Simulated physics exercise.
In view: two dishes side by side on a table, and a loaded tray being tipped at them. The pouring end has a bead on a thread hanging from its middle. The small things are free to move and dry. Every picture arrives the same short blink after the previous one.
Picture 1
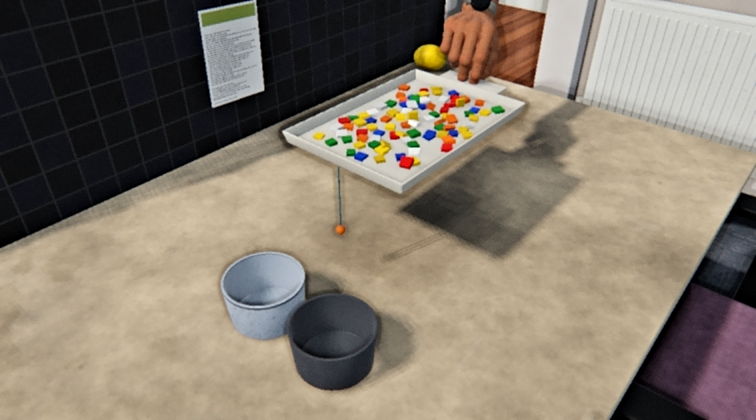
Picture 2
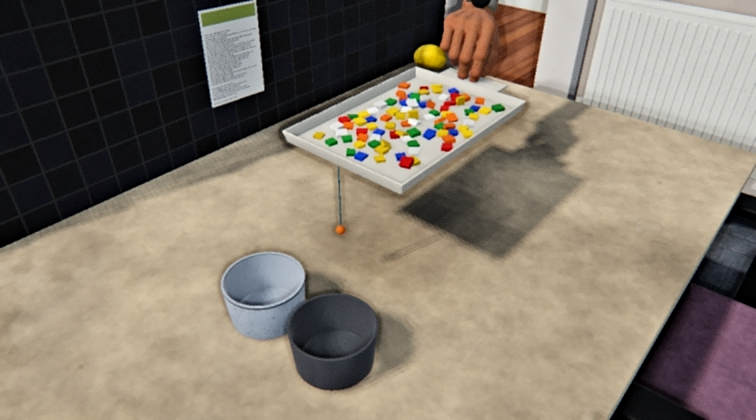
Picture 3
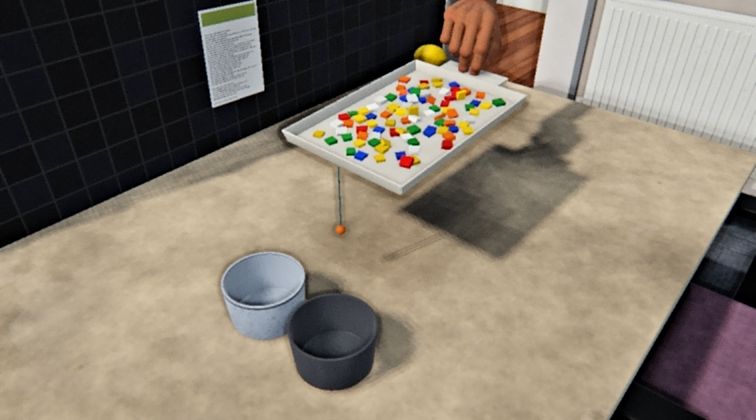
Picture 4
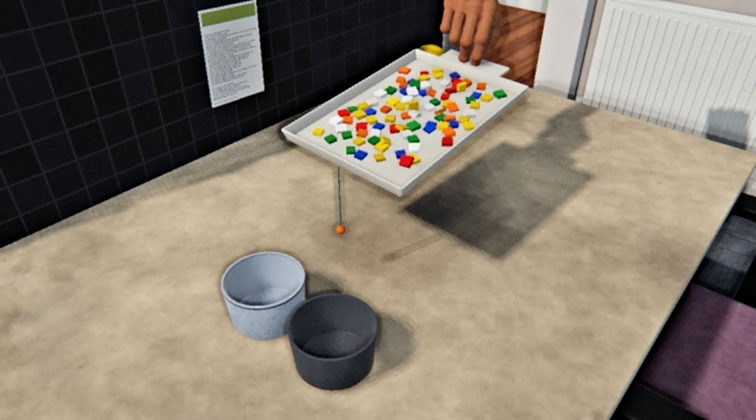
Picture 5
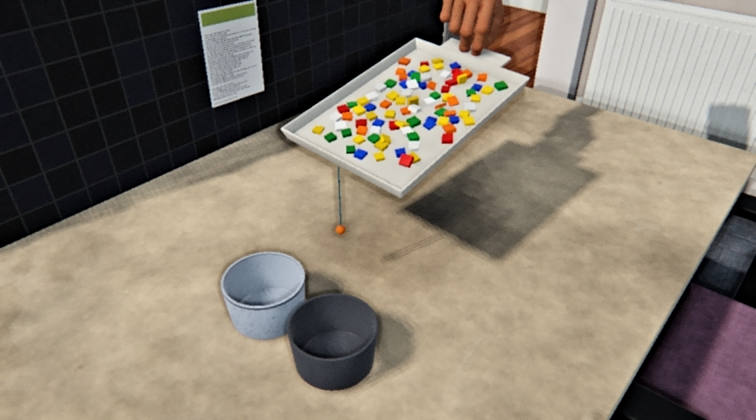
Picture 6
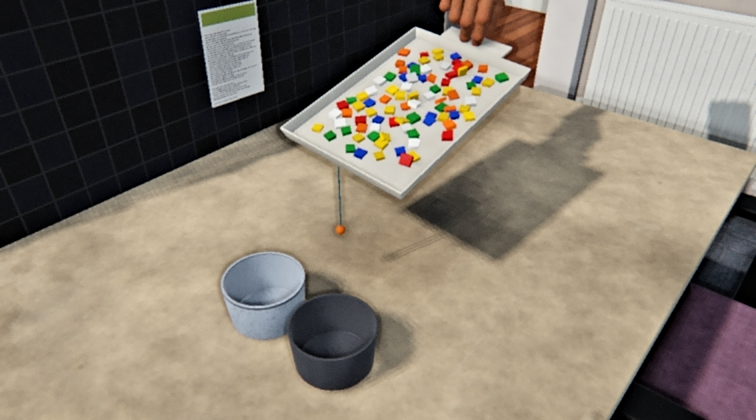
White tray of colourful mosaic tiles tilting gradually as a hand raises its far end, above two dishes on a table.
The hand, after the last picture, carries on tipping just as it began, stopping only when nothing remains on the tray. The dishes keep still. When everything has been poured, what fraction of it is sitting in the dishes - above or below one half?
Below one half.
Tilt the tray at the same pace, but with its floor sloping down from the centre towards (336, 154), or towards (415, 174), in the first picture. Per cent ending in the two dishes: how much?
Case one 0 %; case two 0 %.
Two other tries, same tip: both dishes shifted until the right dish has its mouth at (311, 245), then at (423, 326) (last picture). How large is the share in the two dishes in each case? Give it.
First placement: 10 per cent; second placement: 50 per cent.
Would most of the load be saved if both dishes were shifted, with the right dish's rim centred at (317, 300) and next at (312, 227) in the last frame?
With the first shift the pair saves less than a half; with the second, less than a half.
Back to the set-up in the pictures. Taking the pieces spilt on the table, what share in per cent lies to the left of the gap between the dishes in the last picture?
Share to the left: Near 0 per cent.
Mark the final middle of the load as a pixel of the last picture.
Near (378, 317), more or less.
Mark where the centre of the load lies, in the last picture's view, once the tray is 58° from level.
Near (385, 155).
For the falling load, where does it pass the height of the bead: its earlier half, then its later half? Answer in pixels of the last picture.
It passes near (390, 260) first and then near (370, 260).
Soon after the last picture, tray tipped steeply; nearly all on the tray; a small part in the air.
A little later, tray tipped right over; about a third on the tray; about a third outside both; about a third in the air.
Later still, tray tipped past a quarter turn; all outside both.
At rest, tray tipped past a quarter turn; none in the right dish; none in the left dish; all outside both.
